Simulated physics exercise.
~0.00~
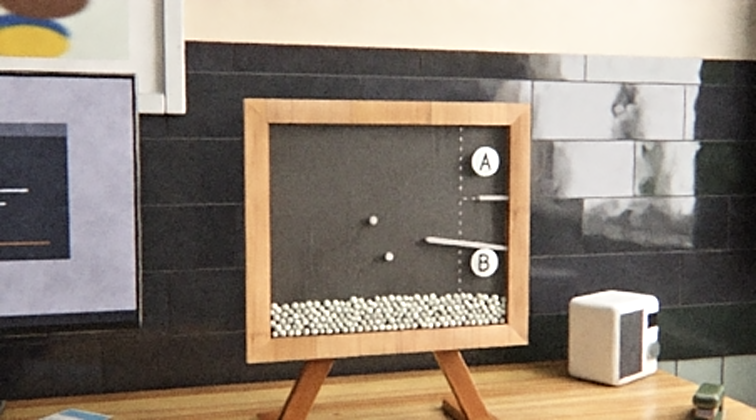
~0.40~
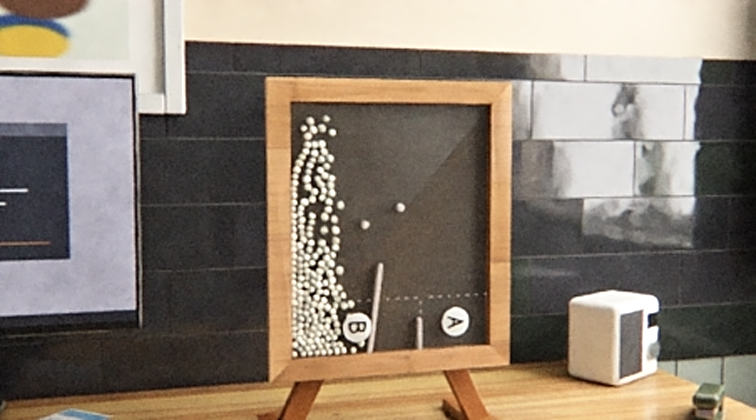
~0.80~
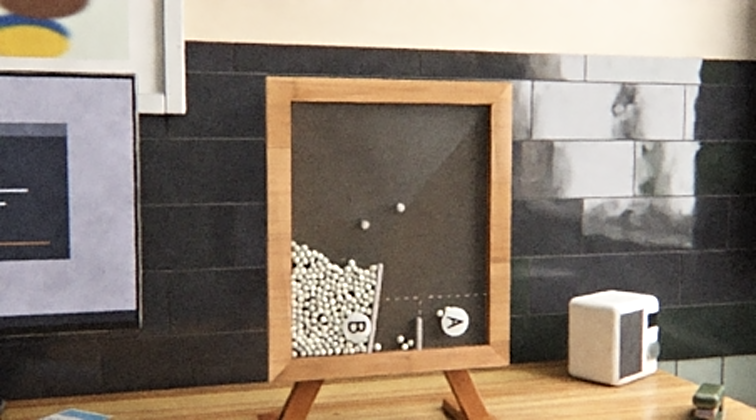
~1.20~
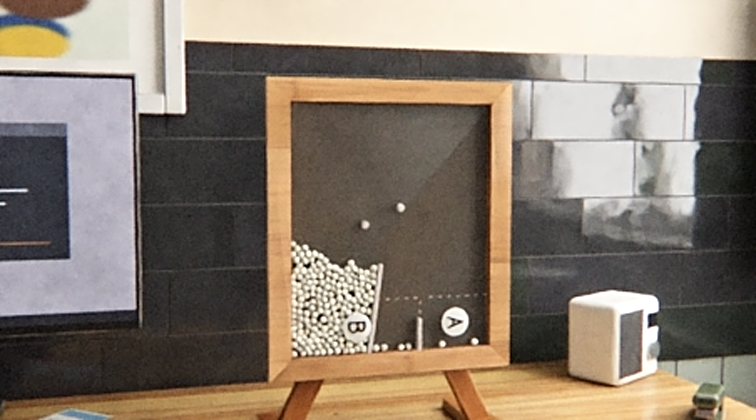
A wooden-framed box of small white pills turned a quarter turn clockwise on its stand, and the pills slid down into a sloping heap at the lower left around pocket B, while a few rolled along the bottom and pocket A stayed almost empty.
